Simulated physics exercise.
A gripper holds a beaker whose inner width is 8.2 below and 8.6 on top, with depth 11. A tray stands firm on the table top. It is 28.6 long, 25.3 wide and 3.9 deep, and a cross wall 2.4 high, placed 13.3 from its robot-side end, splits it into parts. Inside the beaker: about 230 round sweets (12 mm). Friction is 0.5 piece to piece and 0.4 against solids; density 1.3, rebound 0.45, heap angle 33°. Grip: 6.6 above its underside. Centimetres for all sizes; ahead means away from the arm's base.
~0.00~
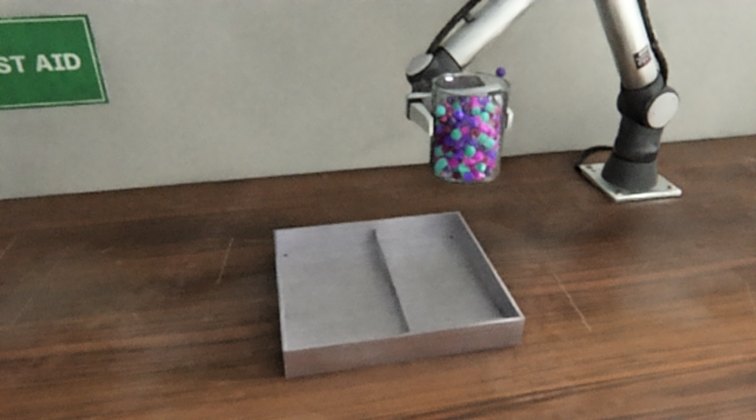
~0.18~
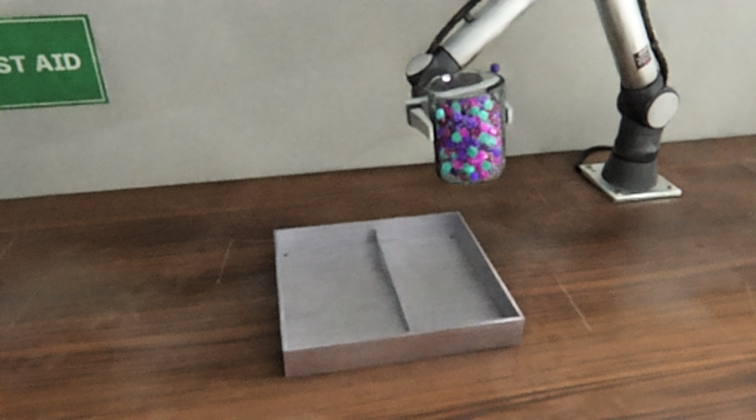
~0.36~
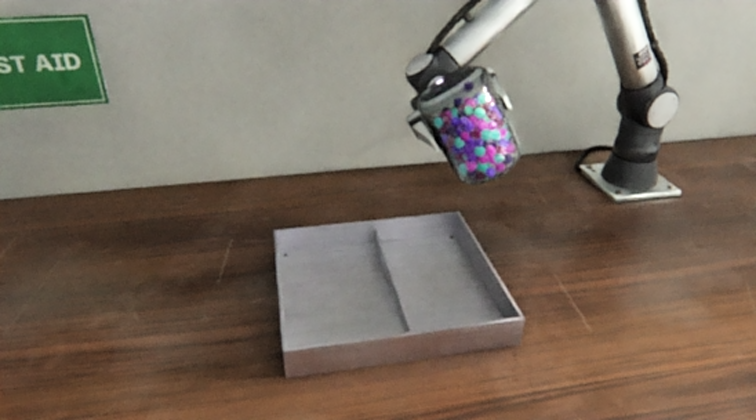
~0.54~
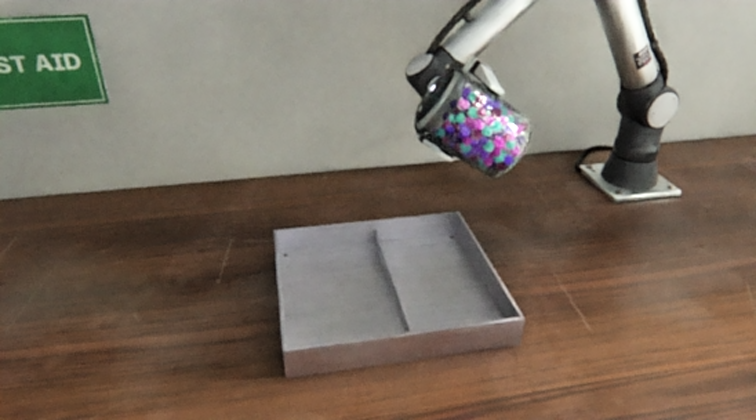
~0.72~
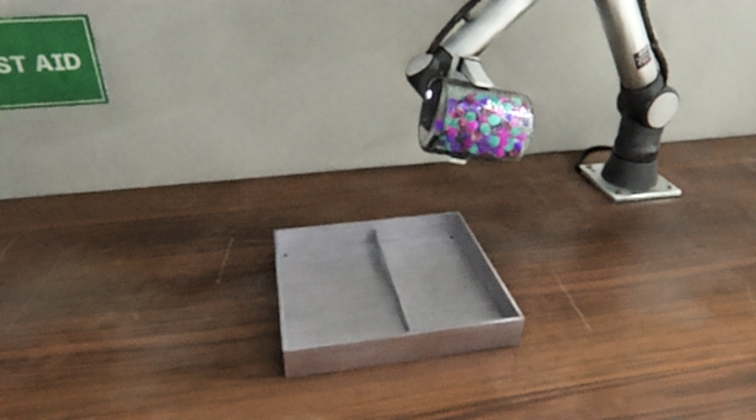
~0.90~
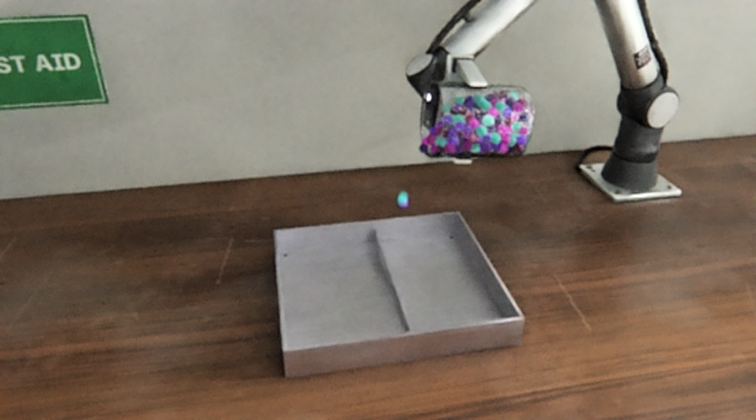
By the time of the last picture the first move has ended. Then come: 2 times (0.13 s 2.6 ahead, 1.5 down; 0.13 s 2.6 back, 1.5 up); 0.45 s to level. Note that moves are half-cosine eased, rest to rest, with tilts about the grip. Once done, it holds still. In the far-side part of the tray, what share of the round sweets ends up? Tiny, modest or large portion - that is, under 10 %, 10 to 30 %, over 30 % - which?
A modest portion.
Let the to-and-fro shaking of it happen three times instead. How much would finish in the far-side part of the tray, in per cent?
Estimate for that case: 25 %.
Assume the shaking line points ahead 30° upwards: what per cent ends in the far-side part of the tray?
35 %.
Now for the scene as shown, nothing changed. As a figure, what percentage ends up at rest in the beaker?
About 75 %.
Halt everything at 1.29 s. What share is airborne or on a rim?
I'd reckon close to 4 per cent.
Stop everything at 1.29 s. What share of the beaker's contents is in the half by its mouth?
Share in the mouth half: About 45 %.
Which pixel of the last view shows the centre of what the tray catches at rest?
Roughly at pixel (343, 297).
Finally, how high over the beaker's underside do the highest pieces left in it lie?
Height at rest: Approx. 9.0 cm.
After 1.29 s, tilted 84° forward, highest piece 25 above the table; 206 in the beaker, 15 in the far-side part, 2 in the robot-side part, 10 in flight or on a rim.
After 1.68 s, tilted 33° forward, highest piece 28 above the table; 179 in the beaker, 45 in the far-side part, 9 in the robot-side part.
After 2.07 s, level, highest piece 28 above the table; 179 in the beaker, 46 in the far-side part, 8 in the robot-side part.
After 3.12 s, level, highest piece 28 above the table; 179 in the beaker, 46 in the far-side part, 8 in the robot-side part.
In the end, 179 in the beaker, 46 in the far-side part, 8 in the robot-side part. That is 20 % in the far-side part of the tray.
